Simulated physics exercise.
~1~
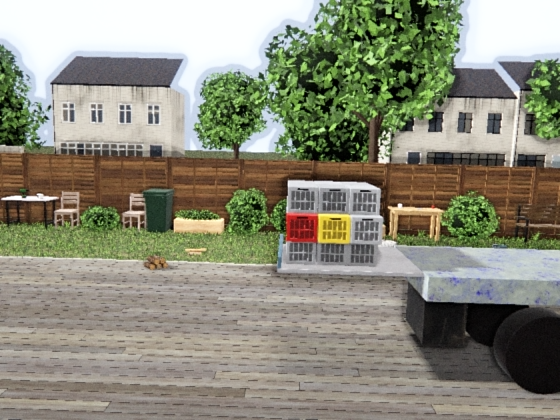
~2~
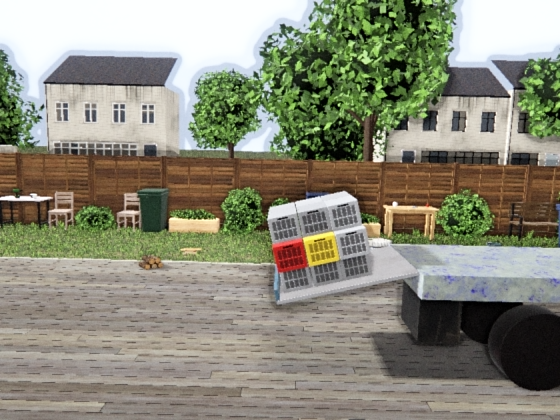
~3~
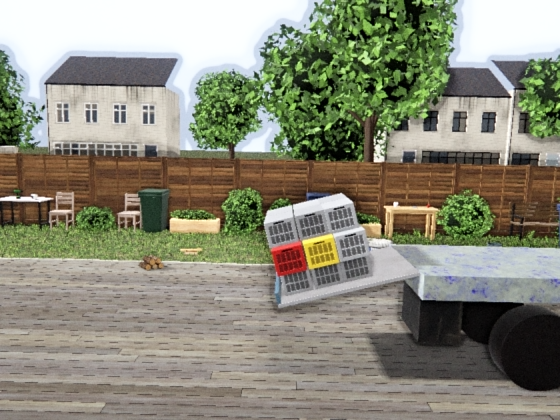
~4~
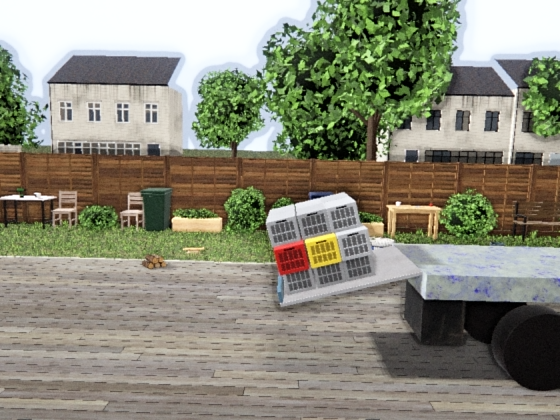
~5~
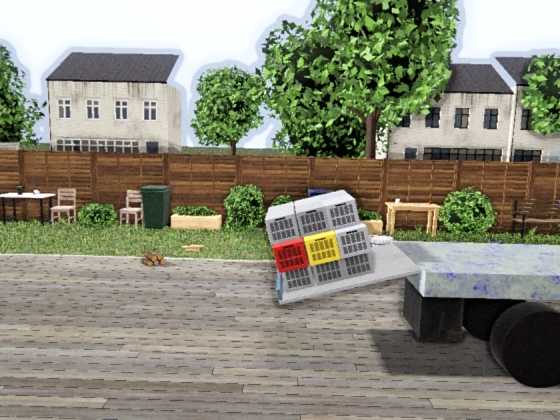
A stack of closed grey crates, with one red and one yellow among them, stands on a level flap at the back of a flat-bed parked on a paved yard. Behind it are a wooden fence, bushes, garden furniture, trees and pale houses. The flap droops, its left end dropping, and the whole stack tips to the left with it. The flap then stops at a gentle slope and sinks no further, while the view sways slightly. The crates stay together on the tilted flap, and none has fallen off by the end.
